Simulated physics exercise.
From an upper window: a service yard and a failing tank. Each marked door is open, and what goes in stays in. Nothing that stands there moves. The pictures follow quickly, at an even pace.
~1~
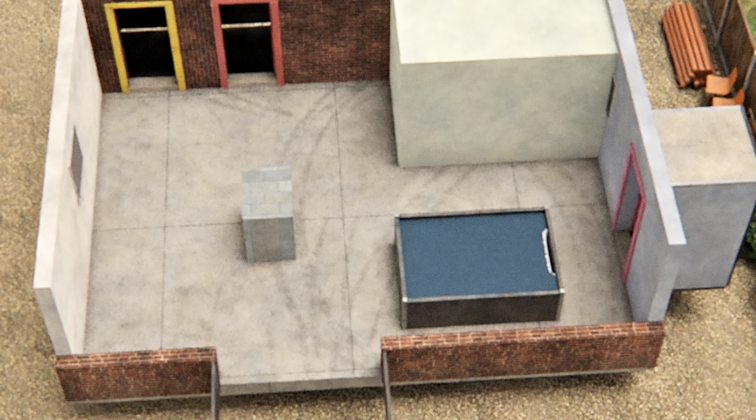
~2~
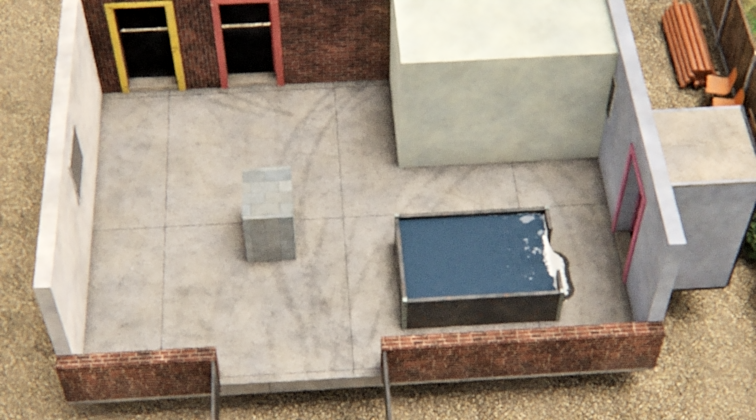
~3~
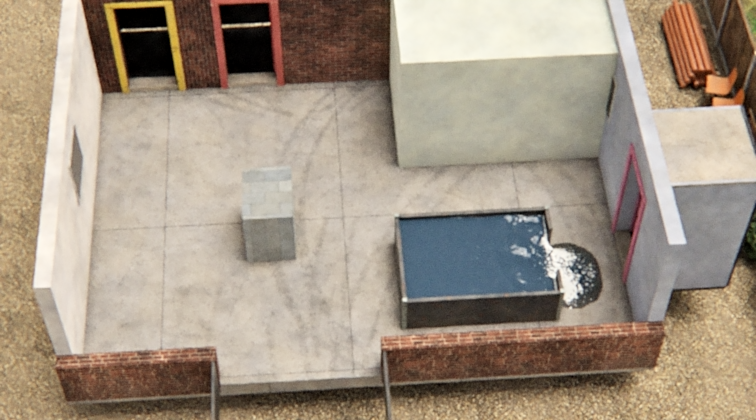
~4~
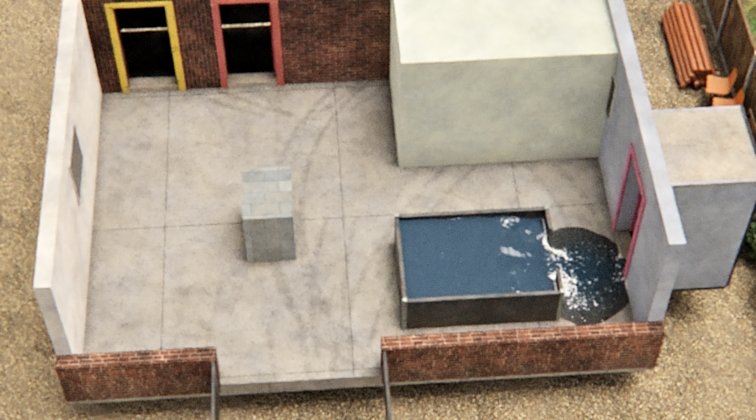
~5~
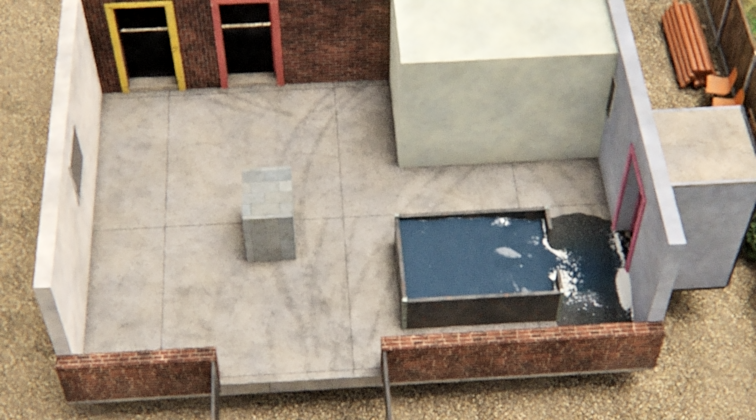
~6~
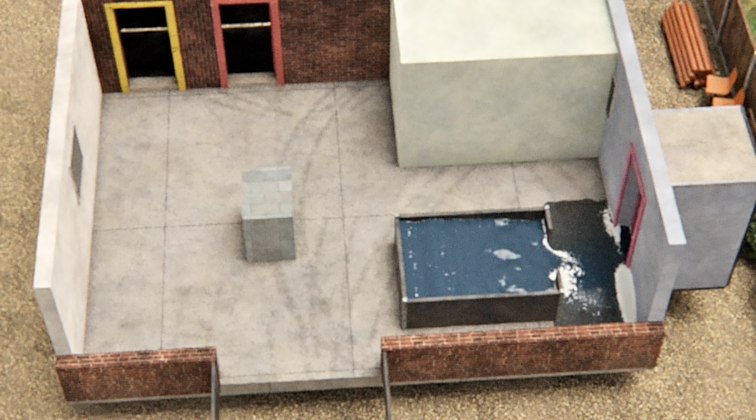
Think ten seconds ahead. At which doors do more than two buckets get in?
The red door admits no more than that; the yellow door admits no more than that; the pink door lets in a lot.
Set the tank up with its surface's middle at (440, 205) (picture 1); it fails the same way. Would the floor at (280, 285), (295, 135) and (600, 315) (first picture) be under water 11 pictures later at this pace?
In turn: Dry, clear, flooded.
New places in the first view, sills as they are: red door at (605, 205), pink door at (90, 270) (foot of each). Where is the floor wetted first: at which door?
The red one.
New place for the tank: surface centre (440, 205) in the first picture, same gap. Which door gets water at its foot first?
I say the door marked pink.
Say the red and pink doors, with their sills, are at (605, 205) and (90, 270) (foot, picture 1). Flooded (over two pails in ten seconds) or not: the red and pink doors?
In short: Red door goes over, pink door keeps below it.
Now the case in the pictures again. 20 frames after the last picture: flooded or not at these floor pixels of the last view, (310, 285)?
At that place: No water.
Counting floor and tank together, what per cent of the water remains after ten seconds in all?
Roughly 68 per cent.
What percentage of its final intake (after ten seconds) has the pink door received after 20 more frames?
Some 65 per cent.
A moment on, water covers 10 % of the floor; the red door not reached, the yellow door not reached, the pink door far over two buckets in.
Next, water covers 15 % of the floor; the red door not reached, the yellow door not reached, the pink door far over two buckets in.
Then, water covers 25 % of the floor; the red door not reached, the yellow door not reached, the pink door far over two buckets in.
Later, water covers 55 % of the floor; the red door not reached, the yellow door not reached, the pink door far over two buckets in.
In the end, water covers 80 % of the floor; the red door not reached, the yellow door not reached, the pink door far over two buckets in.
